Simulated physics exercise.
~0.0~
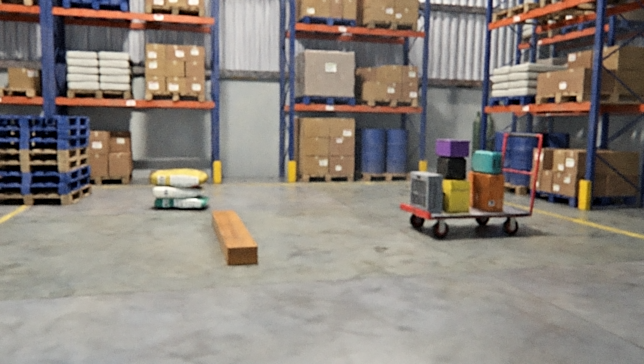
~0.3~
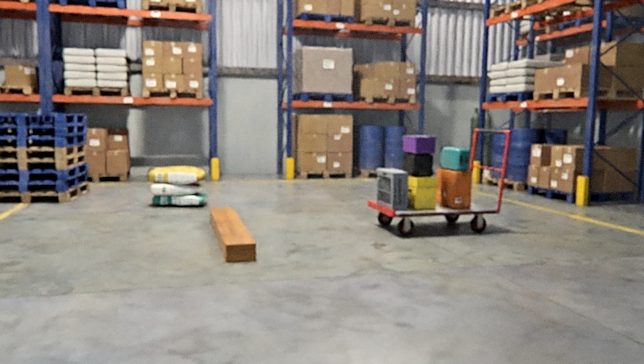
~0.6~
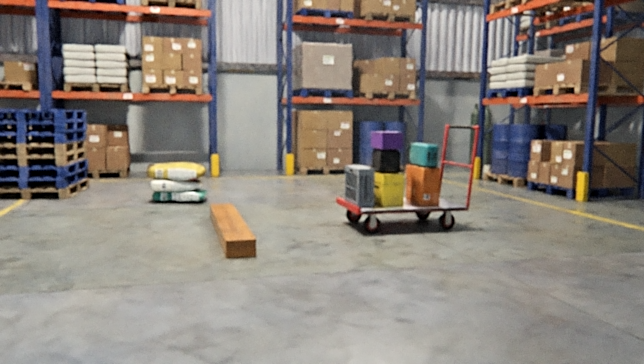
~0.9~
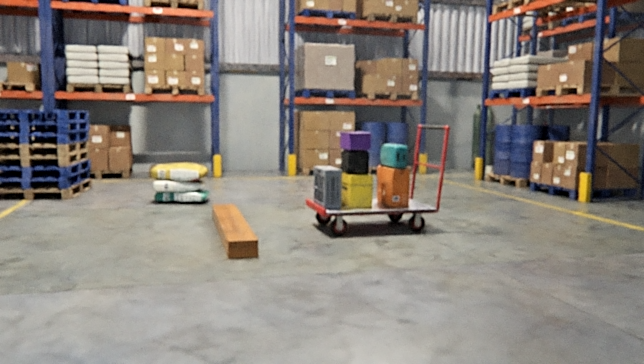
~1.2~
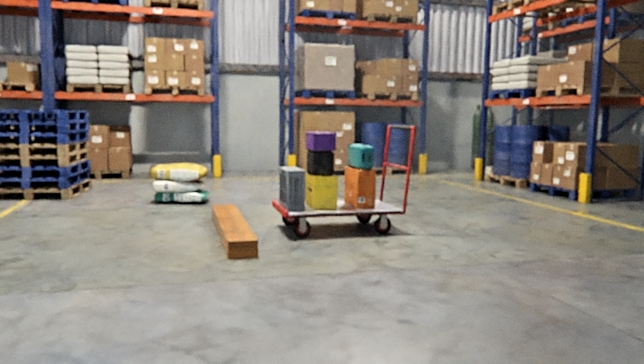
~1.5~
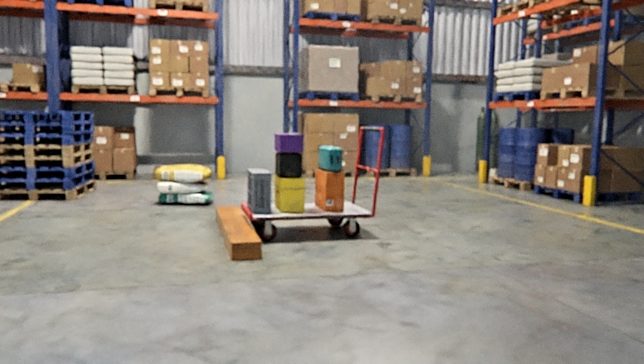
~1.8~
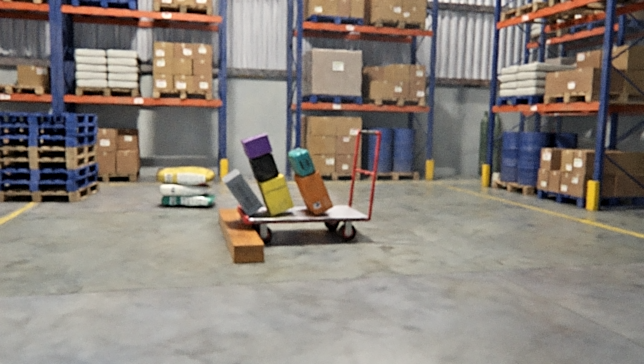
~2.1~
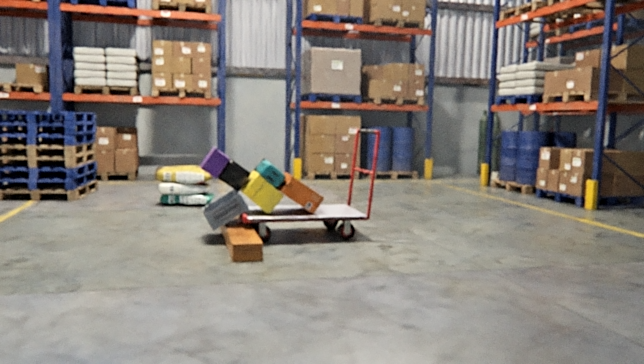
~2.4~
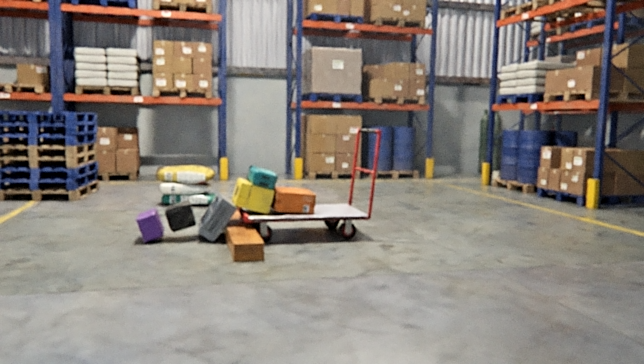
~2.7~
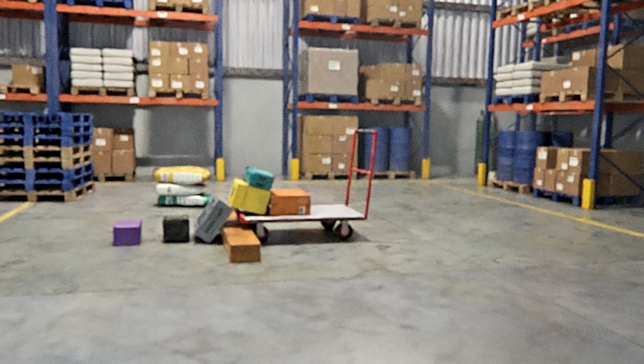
In a warehouse lined with tall racks of boxes and pallets, a platform trolley carrying colourful cases and boxes rolls left across the concrete floor. It reaches a wooden beam and stops abruptly, its deck staying level while the load leans forward. The grey crate tips over the front edge, and the purple tote and black suitcase tumble after it to the floor. The yellow toolbox, teal suitcase and orange carton topple but stay aboard. At the end, the purple and black pieces lie left of the beam, with the grey crate slanted beside it.
